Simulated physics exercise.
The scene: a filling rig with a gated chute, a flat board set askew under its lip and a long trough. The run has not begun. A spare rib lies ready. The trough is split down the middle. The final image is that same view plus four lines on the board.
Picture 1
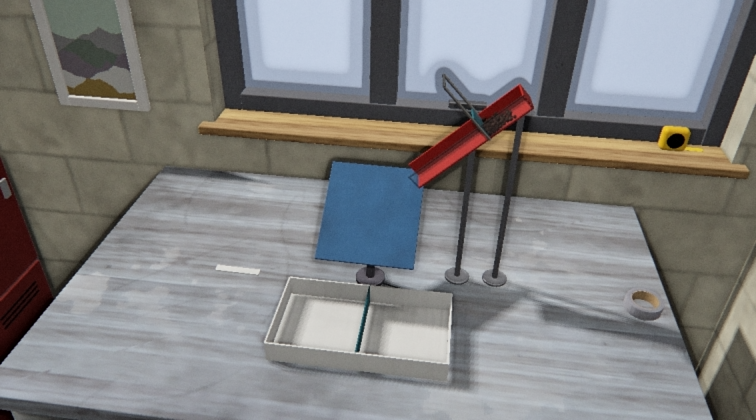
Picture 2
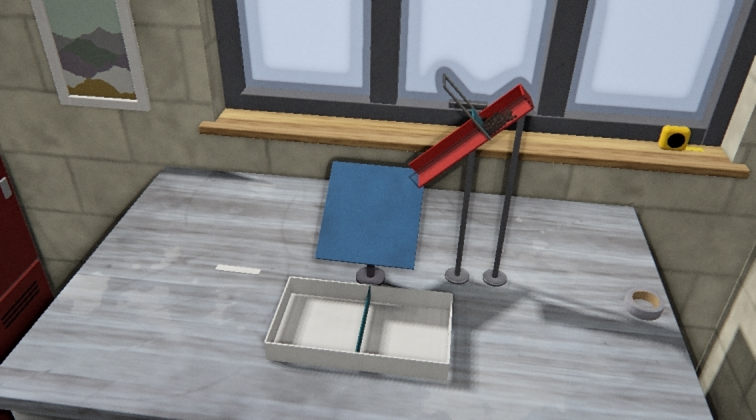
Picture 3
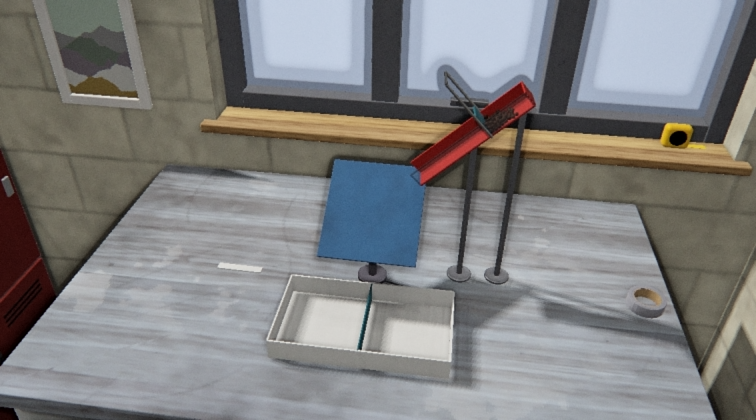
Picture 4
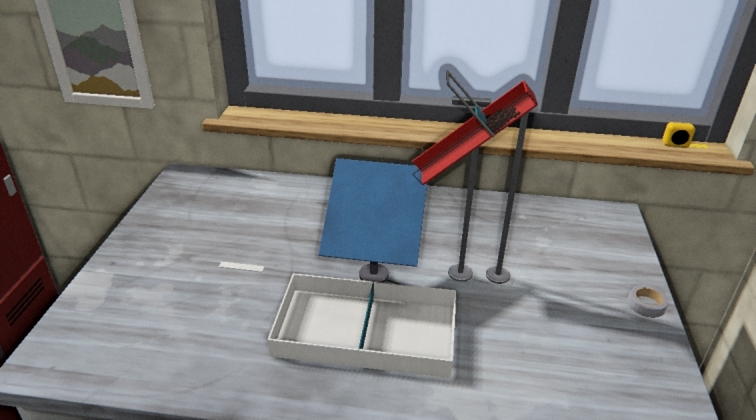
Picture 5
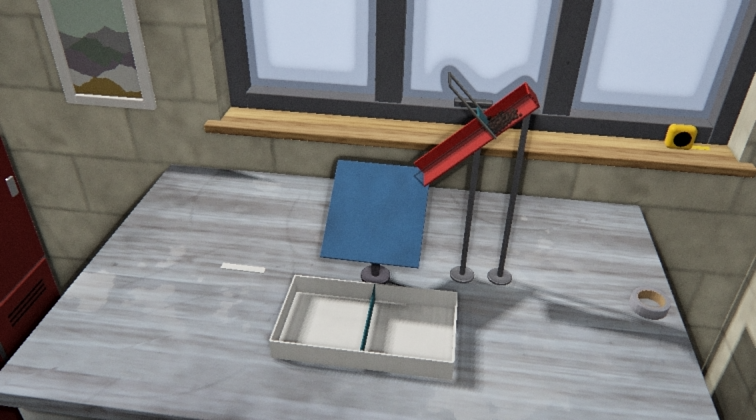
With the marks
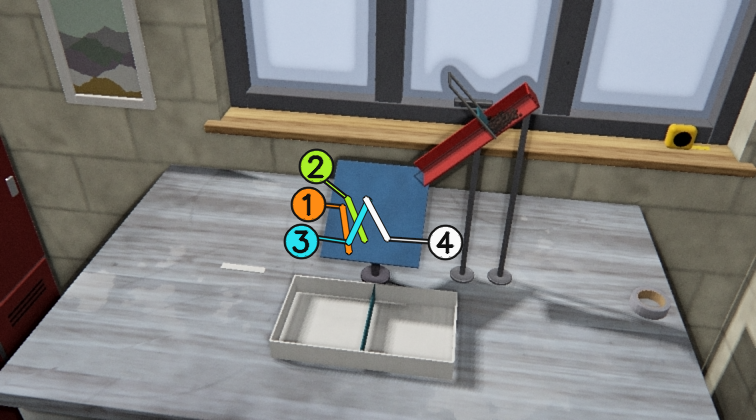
A red chute on thin stands slanted down toward a tilted blue board, with a pale, divided open box in front on the gray table; nothing moved apart from a very slight drift of the view.
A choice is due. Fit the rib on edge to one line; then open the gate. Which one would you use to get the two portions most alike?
2 works best here.
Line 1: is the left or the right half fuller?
More lands on the left.
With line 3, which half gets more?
More lands on the left.
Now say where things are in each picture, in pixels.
Load behind the gate at (495, 121), allspice berries; lip of the chute at (419, 182), sloping fairly steeply, in the first picture.
Middle of the board at (372, 213), tilted fairly steeply; middle of its low edge at (364, 263); of its high edge at (379, 165), in the second picture.
Front corners of the trough at (267, 340) and (451, 361); front end of its middle wall at (357, 351); gate still shut at (477, 114), in the third picture.
Middle of the load at (499, 118); lip at (422, 179), in the fourth picture.
Middle of the load at (501, 119); lip at (424, 180), in the fifth picture.
On the marked copy, line 1 from (342, 207) to (348, 251); line 2 from (347, 198) to (364, 240); line 3 from (368, 200) to (348, 242); line 4 from (366, 199) to (387, 238).
With 1, of what is caught, nearly all in the left half, a stray few in the right.
With 2, of what is caught, about a third in the left half, about two thirds in the right.
With 3, of what is caught, all in the left half, none in the right.
With 4, of what is caught, a stray few in the left half, nearly all in the right.
